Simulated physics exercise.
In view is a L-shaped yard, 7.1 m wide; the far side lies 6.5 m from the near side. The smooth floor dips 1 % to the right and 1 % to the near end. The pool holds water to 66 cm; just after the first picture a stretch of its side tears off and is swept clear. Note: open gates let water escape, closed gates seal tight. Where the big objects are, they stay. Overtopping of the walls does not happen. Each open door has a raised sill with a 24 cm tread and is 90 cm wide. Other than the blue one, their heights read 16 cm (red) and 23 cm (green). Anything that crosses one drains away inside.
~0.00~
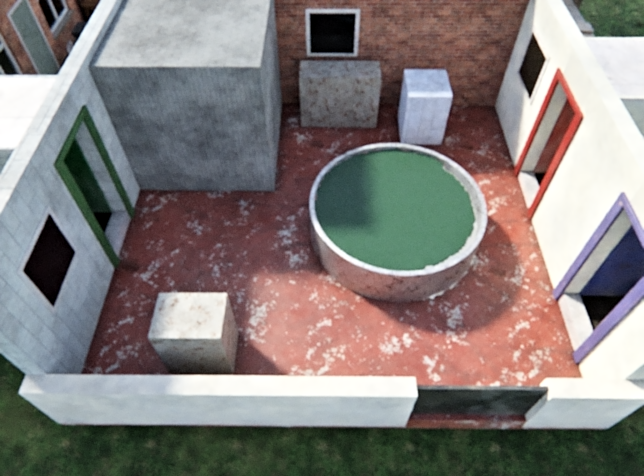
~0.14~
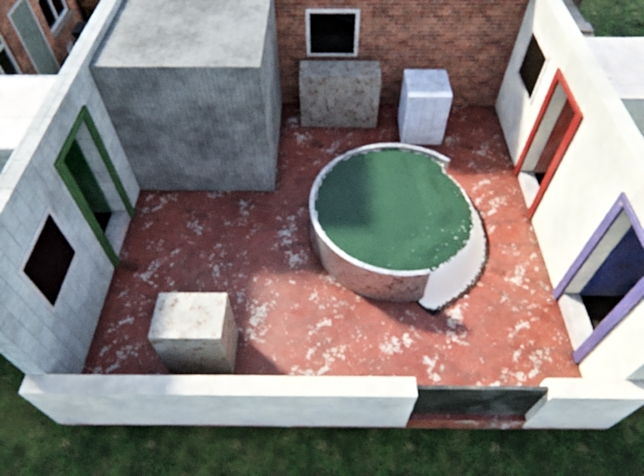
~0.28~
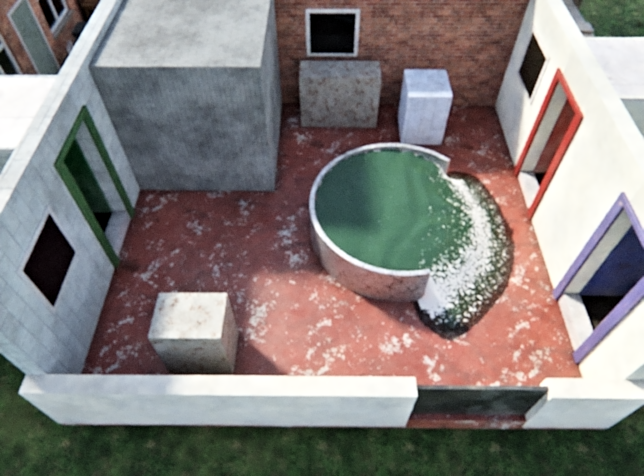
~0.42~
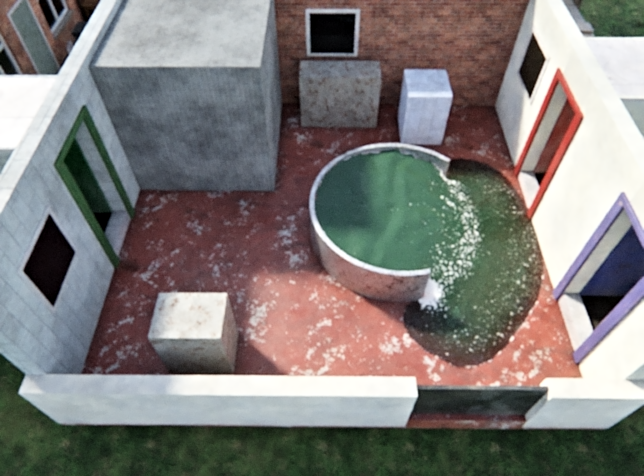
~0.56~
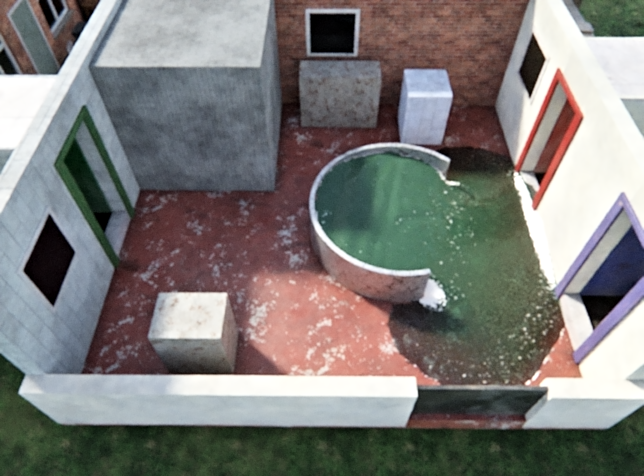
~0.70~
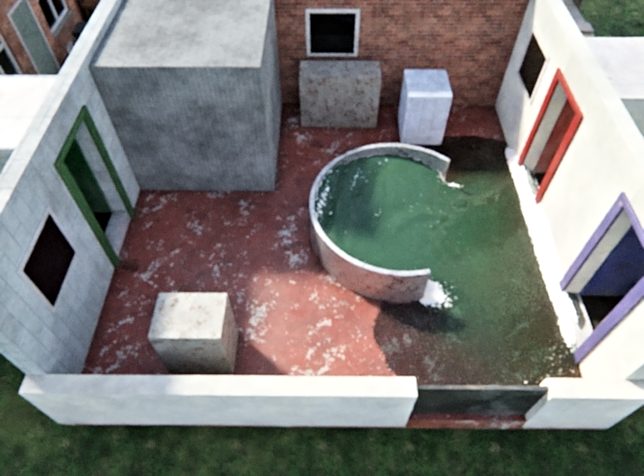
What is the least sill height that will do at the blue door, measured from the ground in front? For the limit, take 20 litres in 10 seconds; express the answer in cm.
The least height is some 34 cm.
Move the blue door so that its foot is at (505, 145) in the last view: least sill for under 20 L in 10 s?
Close to 13.5 cm at the least.
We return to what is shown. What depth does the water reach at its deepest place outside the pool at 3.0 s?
42 cm.
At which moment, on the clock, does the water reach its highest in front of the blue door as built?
Approximately 2.0 s.
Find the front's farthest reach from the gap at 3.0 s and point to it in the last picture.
The tip of the flood lies near (318, 104).
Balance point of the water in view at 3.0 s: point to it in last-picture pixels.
The water is centred around (455, 255) in the last picture's pixels.
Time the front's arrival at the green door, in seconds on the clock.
Green 4.5 s.
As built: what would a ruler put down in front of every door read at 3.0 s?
Depths, in cm - red: 23, green: 0, blue: 33.
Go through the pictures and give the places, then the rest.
In the first frame, the pool at (397, 205) is whole and still, 66 cm deep; the blue door at (595, 291) is dry.
In the second frame, the front is at (437, 310), 0.3 m from the gap at (474, 239); 0.6 m2 of floor is wet, 66 cm left at the back.
In the third frame, the front is at (449, 334), 0.7 m from the gap at (474, 241); 2.2 m2 of floor is wet, 66 cm left at the back.
In the fourth frame, the front is at (489, 354), 1.2 m from the gap at (473, 242); 4.9 m2 of floor is wet, 66 cm left at the back.
In the fifth frame, water pours out at (473, 243) and has run 1.7 m, to a hidden place; about 7 cm deep outside, 66 cm at the back.
In the sixth frame, the front is at a hidden place, 2.3 m from the gap at (473, 243); 8.9 m2 of floor is wet, 60 cm left at the back; water is at the blue door at (595, 291).
After 1.4 s water covers 30 % of the floor, deepest (55 cm) near (587, 404); 36 cm at the blue door, 9 litres in over its 23 cm sill.
After 3.0 s water covers 50 % of the floor, deepest (42 cm) near (587, 404); 33 cm at the blue door, 102 litres in over its 23 cm sill.
After 10.0 s water covers 100 % of the floor, deepest (17 cm) near (415, 389); 10 cm at the blue door, 128 litres in over its 23 cm sill.
At the blue door as built, the water arrived by 0.7 s and peaked near 39 cm at 2.0 s.
Run again over the same 10 s with other heights there, 51 litres in over 29.5 cm, 4 litres over 40 cm. The limit of 20 litres is kept from about 34 cm up.
